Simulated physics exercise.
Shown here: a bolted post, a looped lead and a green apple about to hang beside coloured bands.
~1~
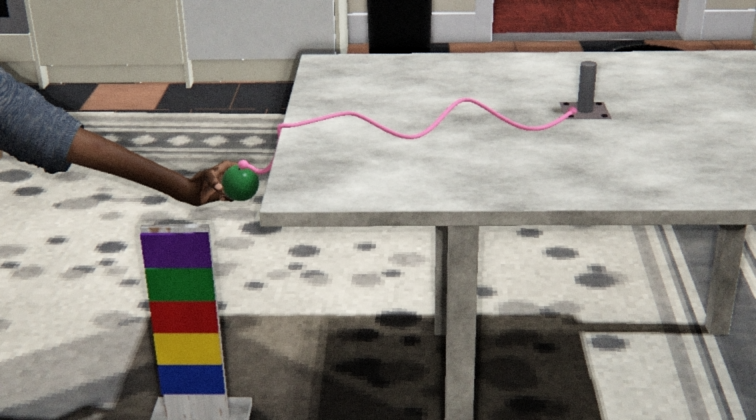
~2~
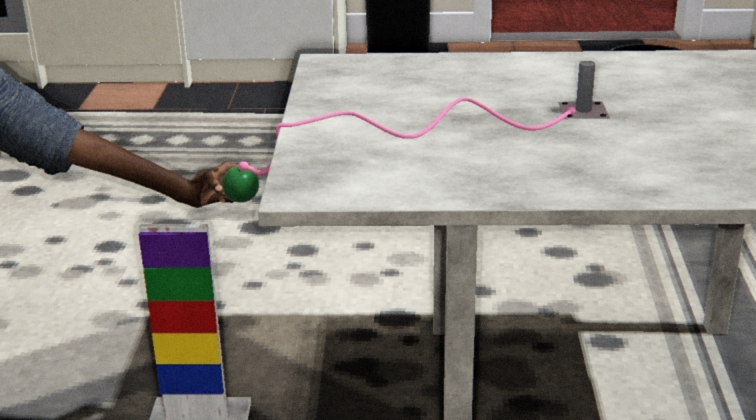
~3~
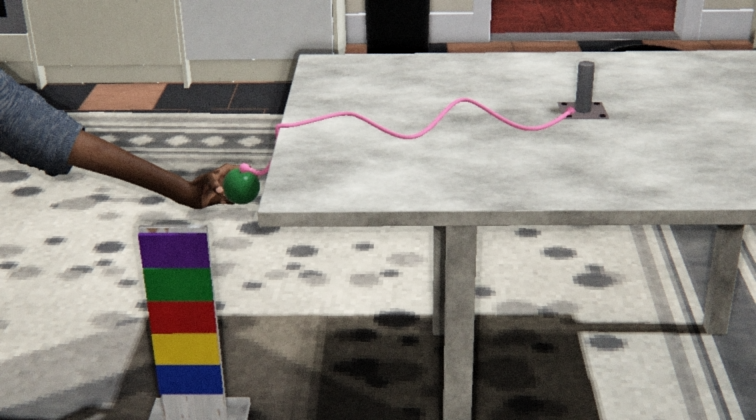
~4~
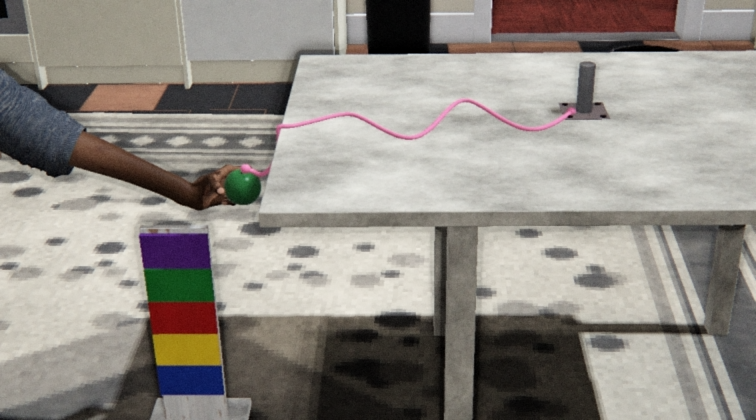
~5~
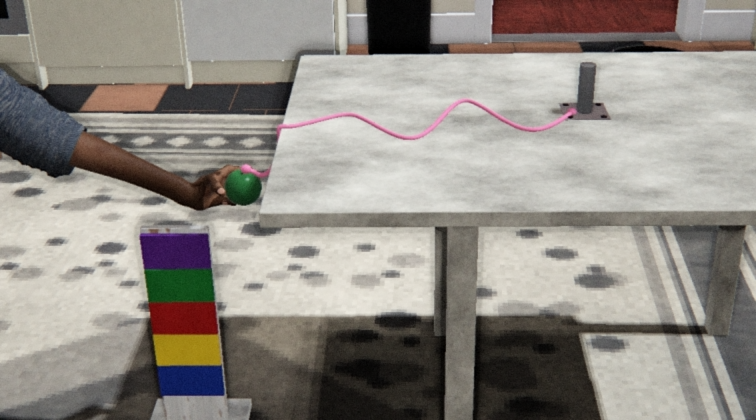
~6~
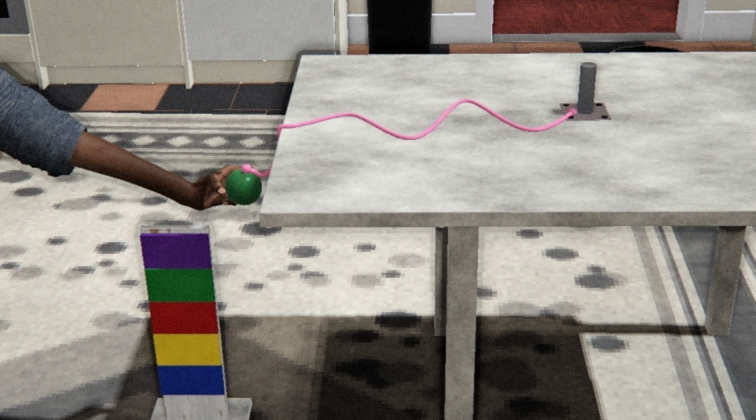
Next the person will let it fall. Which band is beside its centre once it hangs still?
The yellow band.
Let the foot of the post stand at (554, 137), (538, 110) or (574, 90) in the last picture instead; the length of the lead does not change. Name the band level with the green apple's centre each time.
The first case gives blue, the second blue and the third yellow.
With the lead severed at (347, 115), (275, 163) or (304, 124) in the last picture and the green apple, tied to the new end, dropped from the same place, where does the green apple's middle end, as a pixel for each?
Taking them in turn, it's about (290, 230), then about (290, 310), and finally about (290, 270).
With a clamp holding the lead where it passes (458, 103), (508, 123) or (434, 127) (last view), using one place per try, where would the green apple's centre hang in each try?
Near (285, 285), (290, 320) and (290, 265).
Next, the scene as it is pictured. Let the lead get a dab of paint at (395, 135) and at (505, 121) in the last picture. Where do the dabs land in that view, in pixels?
(283, 140) and (469, 115).
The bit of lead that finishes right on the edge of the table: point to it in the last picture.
That point sits at about (405, 138).
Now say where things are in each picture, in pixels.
The first frame shows green apple (240, 183); purple (176, 252); green (180, 286); red (184, 318); yellow (188, 350); blue (191, 380).
The second frame shows green apple (241, 184); lead through (549, 125) (483, 107) (437, 121) (378, 126) (305, 122).
The third frame shows green apple (241, 186).
The fourth frame shows green apple (243, 187); lead through (549, 126) (484, 108) (437, 122) (378, 127) (305, 124).
The fifth frame shows green apple (243, 188).
The sixth frame shows green apple (244, 187); lead through (550, 127) (485, 108) (438, 122) (379, 127) (306, 124).
Soon after, apple near (313, 329); level with yellow.
After that, apple near (280, 343); level with yellow.
In the end, apple near (301, 338); level with yellow. The yellow one.
